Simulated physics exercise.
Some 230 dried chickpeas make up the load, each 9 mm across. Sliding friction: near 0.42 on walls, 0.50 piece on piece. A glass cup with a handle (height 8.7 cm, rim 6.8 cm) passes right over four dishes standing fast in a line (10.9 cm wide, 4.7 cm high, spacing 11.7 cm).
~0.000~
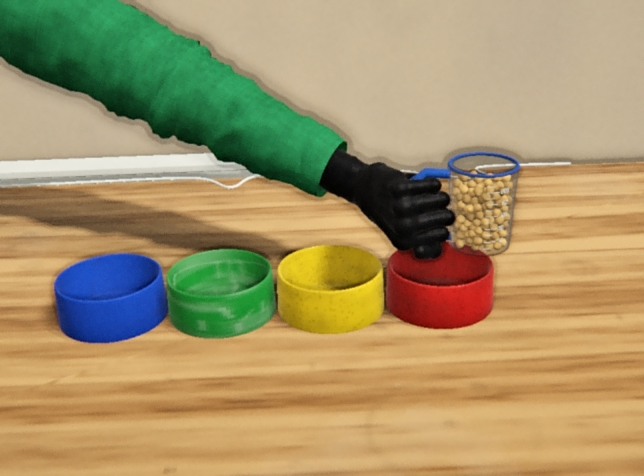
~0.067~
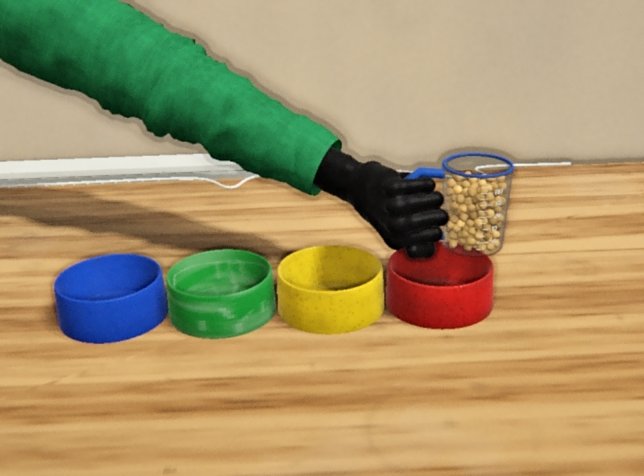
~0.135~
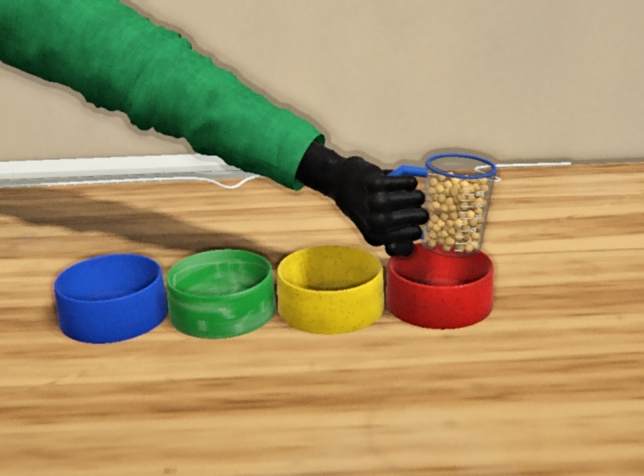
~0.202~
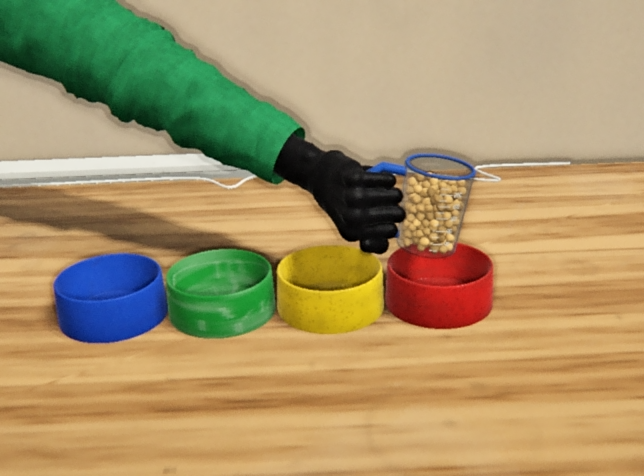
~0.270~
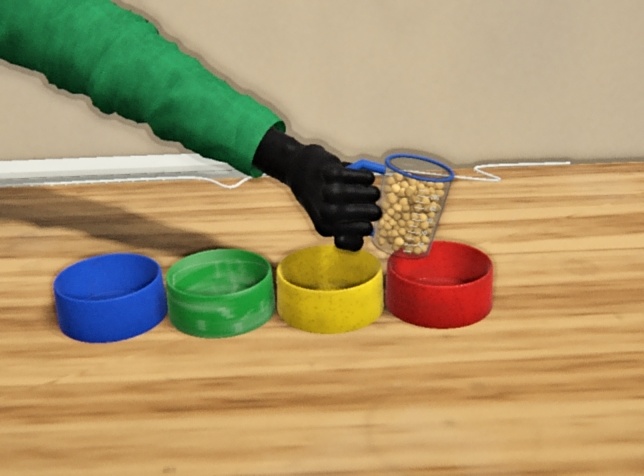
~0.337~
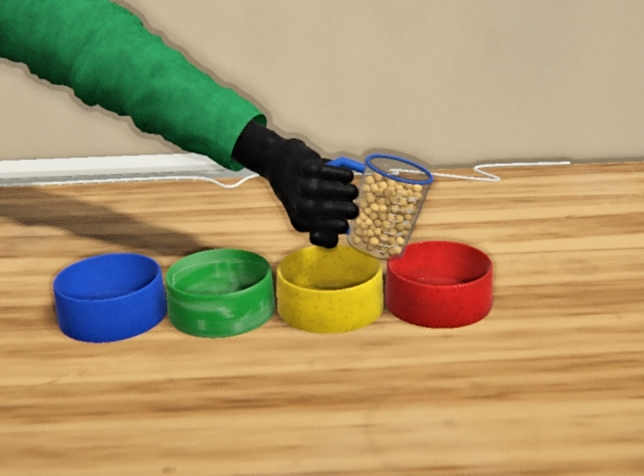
Black-gloved hand in a green sleeve moving a clear cup of chickpeas leftward above red and yellow dishes, tilting it slightly.
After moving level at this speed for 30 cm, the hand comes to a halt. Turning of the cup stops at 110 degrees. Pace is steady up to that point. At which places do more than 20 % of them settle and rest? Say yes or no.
Red: No, blue: No, green: Yes, yellow: No, counter: No.
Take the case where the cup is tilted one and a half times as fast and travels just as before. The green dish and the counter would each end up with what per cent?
That gives green 100 with 0 for the counter.
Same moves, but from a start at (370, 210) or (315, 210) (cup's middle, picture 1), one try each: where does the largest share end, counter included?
The biggest share lands on blue the first time and on blue the second time.
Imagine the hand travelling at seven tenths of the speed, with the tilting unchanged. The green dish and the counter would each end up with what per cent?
Green: 100; counter: 0.
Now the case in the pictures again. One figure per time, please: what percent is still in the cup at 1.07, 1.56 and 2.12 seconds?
First 100, then 100, then 45 per cent.
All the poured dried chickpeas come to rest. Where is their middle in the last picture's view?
(235, 295) or so.
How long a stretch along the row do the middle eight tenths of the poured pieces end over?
The stretch is around 6 cm long.
After 1.07 s, tilt 60 degrees; cup holds 100 %.
Then, at 1.56 s, tilt 89 degrees; cup holds 100 %.
After 2.12 s, tilt 110 degrees; cup holds 45 %, green 55 %.
At rest (3.3 s), red 0 %, blue 0 %, green 100 %, yellow 0 %, counter 0 %.
